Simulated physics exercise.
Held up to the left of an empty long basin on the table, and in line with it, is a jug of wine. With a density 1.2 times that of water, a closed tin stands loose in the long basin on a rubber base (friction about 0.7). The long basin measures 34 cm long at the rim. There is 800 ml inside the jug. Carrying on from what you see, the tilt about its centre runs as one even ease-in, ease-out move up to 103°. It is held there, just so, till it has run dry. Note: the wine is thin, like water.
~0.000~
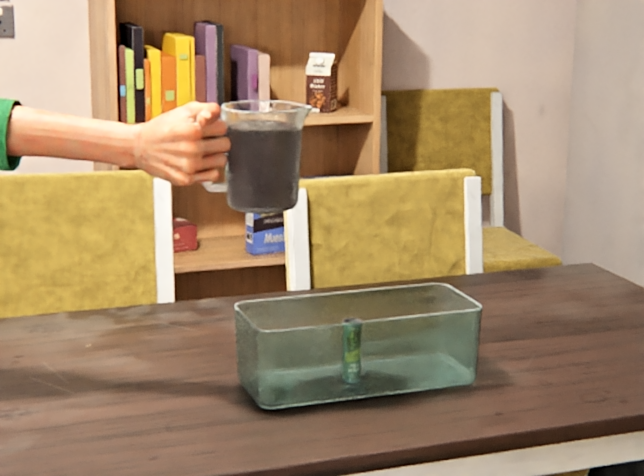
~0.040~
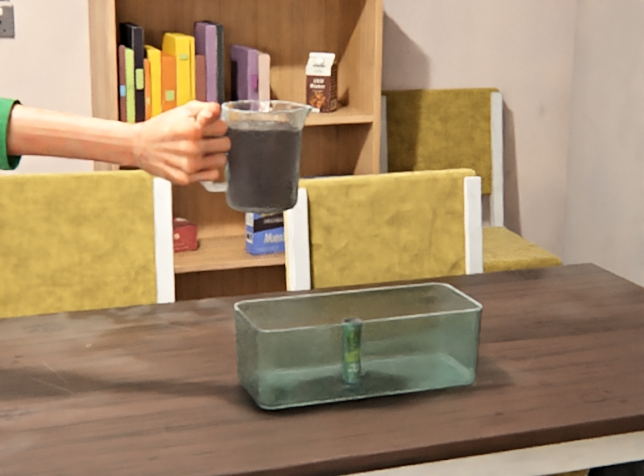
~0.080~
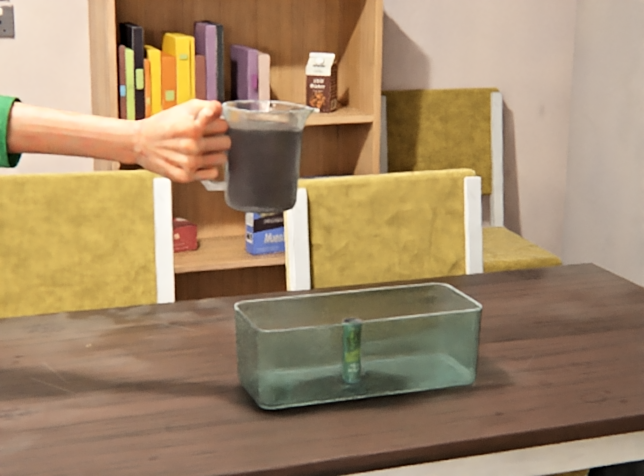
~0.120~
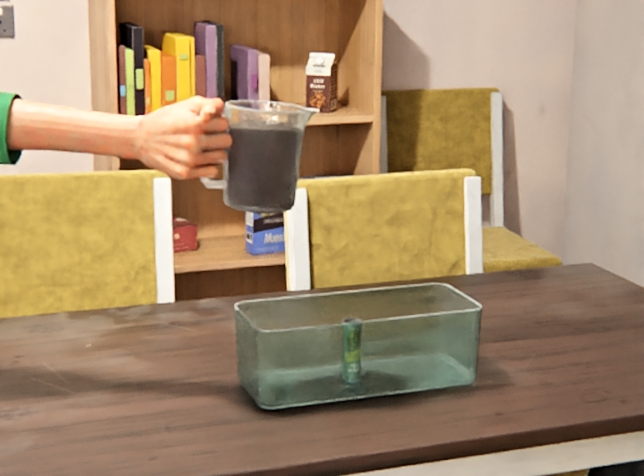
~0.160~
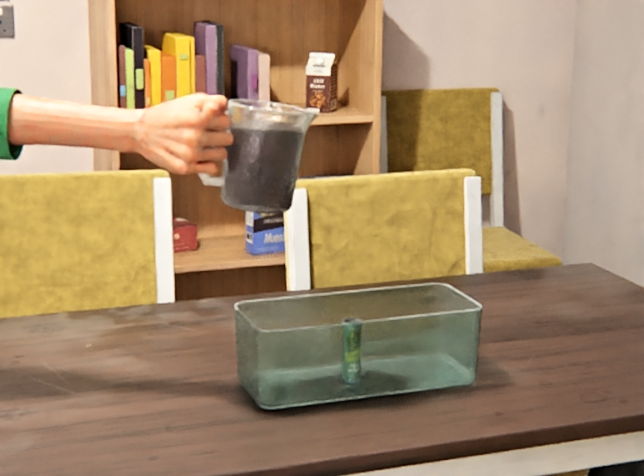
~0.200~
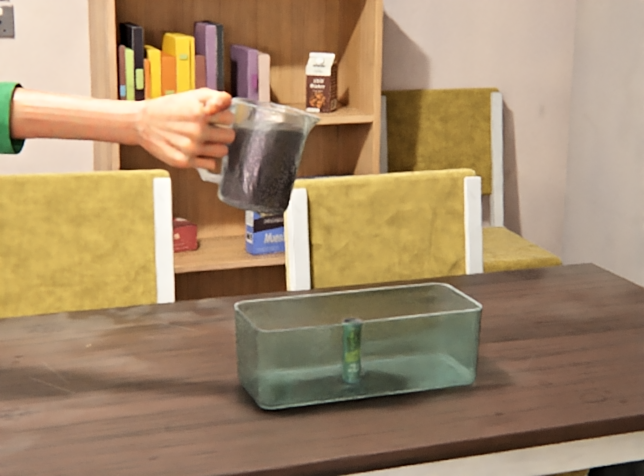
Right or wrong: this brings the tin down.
Wrong, the tin stays up.
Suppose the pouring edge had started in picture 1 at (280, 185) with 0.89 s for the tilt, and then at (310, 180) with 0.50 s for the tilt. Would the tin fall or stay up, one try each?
In the first try it comes down; in the second it comes down.
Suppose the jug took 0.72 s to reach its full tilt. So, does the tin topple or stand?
Outcome - the tin stays erect.
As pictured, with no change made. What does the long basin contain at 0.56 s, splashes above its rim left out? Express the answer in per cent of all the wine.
Near 0 in a hundred.
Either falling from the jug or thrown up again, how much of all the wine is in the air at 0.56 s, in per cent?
Close to 16 in a hundred.
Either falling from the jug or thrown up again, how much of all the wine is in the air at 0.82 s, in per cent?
I'd put it at about 32 per cent of the liquid.
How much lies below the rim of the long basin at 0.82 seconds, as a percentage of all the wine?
Around 34 in a hundred.
Then, 0.56 s in, the tilt is 71° and 84 per cent is still to pour; the tin stands where it began.
Then, 0.82 s in, the tilt is 101° and 33 per cent is still to pour; the tin stands where it began.
Then, 1.09 s in, the tilt is 103° and 5 per cent is still to pour; the tin stands where it began.
Then, 1.39 s in, the tilt is 103° and 0 per cent is still to pour; the tin stands where it began.
Finally, the tin stands where it began.
